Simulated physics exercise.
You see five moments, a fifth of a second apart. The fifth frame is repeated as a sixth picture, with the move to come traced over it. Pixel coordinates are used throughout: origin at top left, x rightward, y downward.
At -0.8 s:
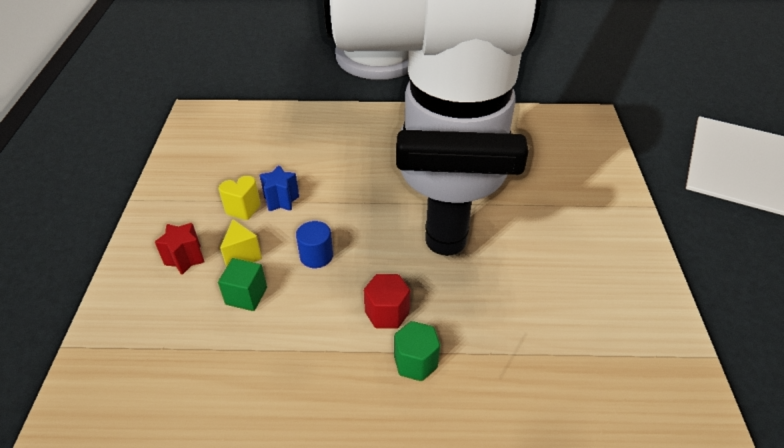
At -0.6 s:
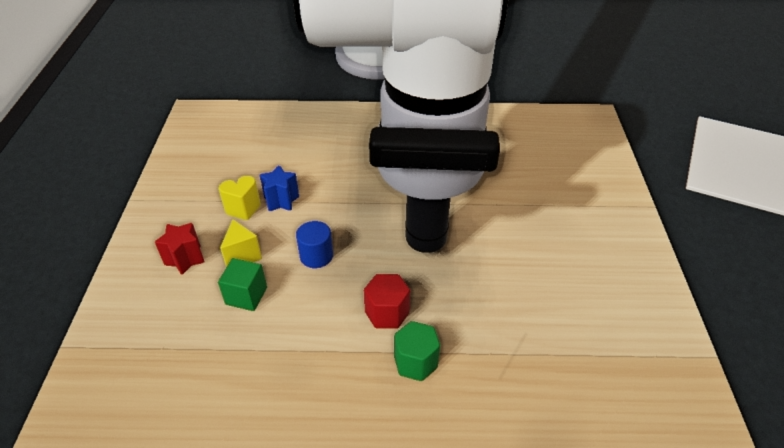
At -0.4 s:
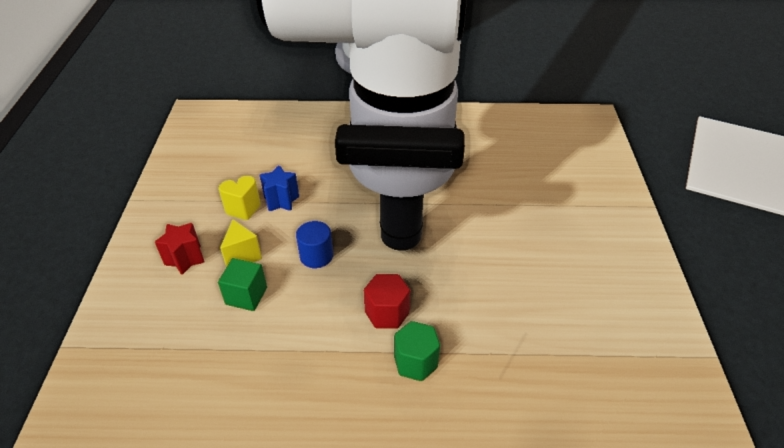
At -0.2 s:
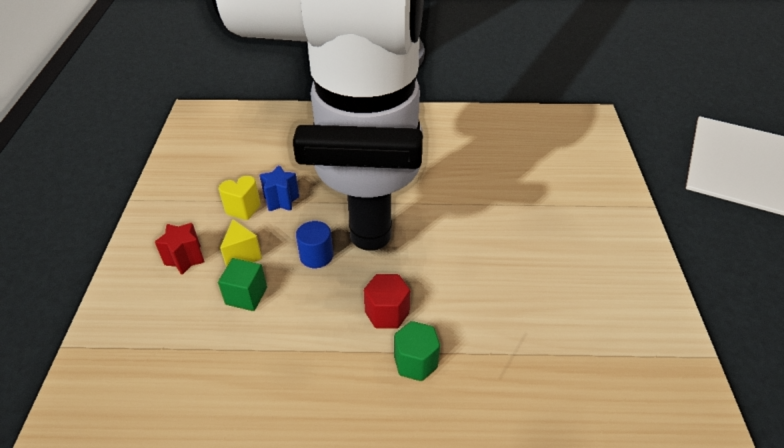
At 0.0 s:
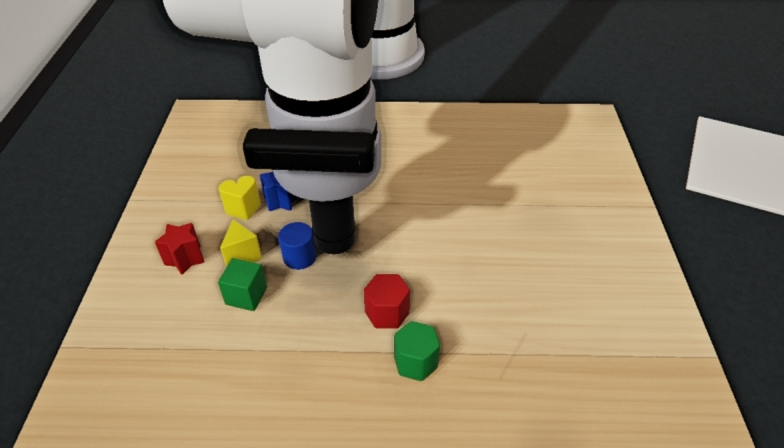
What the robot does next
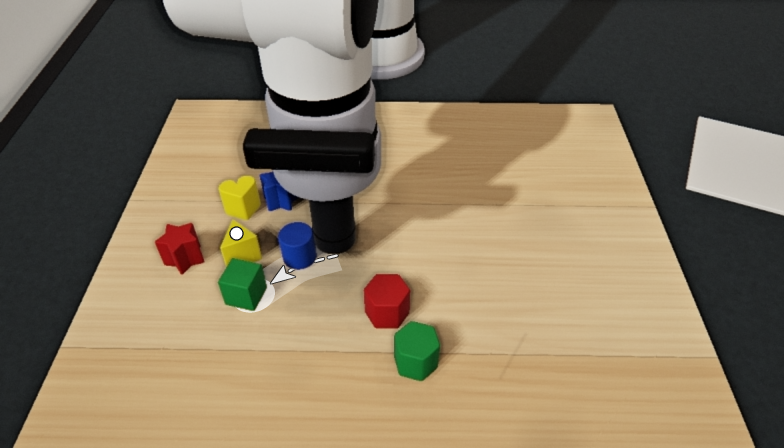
On a light wooden board scattered with small red, green, blue and yellow blocks, a white robot arm with a black cylindrical tip moves steadily left across the open surface. The tip reaches the blue cylinder and pushes it slightly left, toward the yellow triangle, while the other blocks stay put.
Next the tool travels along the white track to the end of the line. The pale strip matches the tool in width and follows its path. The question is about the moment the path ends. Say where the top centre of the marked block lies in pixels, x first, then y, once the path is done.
At the end it should sit near (216, 229).
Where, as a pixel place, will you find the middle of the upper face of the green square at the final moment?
It should be at about (209, 288).
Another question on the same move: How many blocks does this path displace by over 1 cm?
My answer is three or more.
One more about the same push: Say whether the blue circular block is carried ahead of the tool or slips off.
Answer: Slipped away.
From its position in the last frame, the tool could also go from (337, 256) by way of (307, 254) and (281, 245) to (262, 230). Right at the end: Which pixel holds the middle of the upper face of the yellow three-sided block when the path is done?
I think it will end close to (203, 243).
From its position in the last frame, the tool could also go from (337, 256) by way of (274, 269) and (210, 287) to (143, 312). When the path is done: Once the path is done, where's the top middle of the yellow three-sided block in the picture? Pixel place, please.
My estimate: (192, 216).
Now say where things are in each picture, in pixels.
Tool tip at (446, 242); block tops, yellow three-sided block at (237, 234); green square at (240, 272); blue circular block at (313, 232); red six-sided block at (387, 289), in the first frame.
Tool at (426, 239); blocks unchanged, in the second frame.
Tool at (401, 237); blocks unchanged, in the third frame.
Tool at (371, 237); blocks unchanged, in the fourth frame.
Tool at (335, 240); yellow three-sided block at (237, 234); green square at (240, 272); blue circular block at (296, 233); red six-sided block at (387, 289), in the fifth frame.
Path on the board, from (337, 256) via (293, 269), ending at (253, 295); the dot is on the yellow three-sided block.
What follows on the original path. Halfway along, tool at (289, 254); yellow three-sided block at (217, 231); blue circular block at (252, 237).
At the end, tool at (249, 280); yellow three-sided block at (216, 229), turned 25° anticlockwise; green square at (209, 288), turned 35° clockwise; blue circular block at (237, 242); red six-sided block in place.
